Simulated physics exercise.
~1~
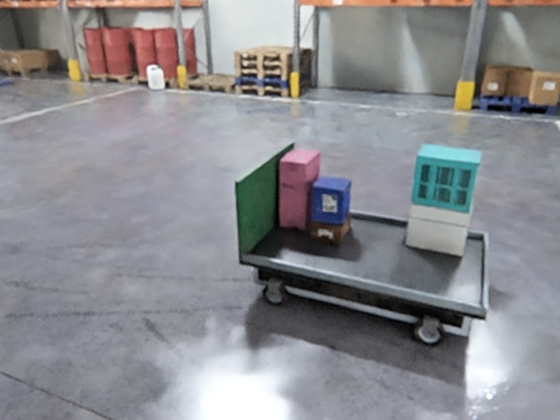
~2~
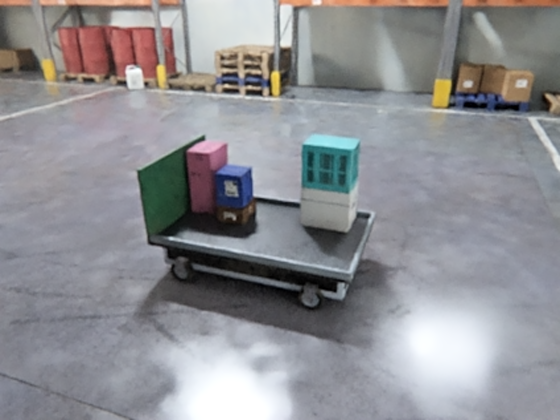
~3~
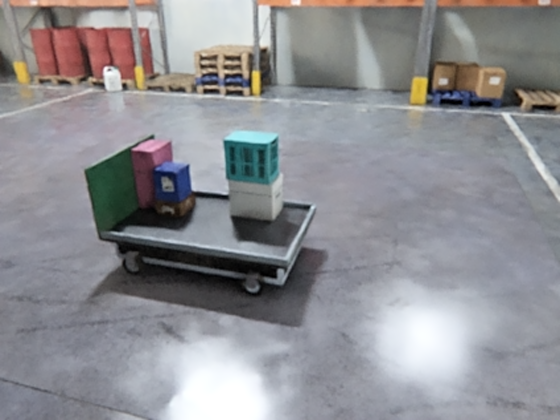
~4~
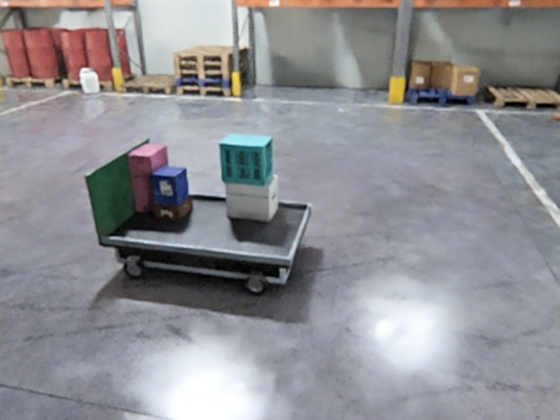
A flat cart with a green board at its left end rolls leftward across a shiny grey warehouse floor, in front of orange racking, red drums and stacked pallets. Near the board stand a pink box and a blue parcel with a brown parcel, while a turquoise crate sits on a white box toward the right. As the cart travels, the turquoise crate and the white box beneath it shift toward the board, still stacked. The cart then comes to a stop, and the view drifts slightly. At the end, everything remains upright on the deck, with the pink box still beside the board.
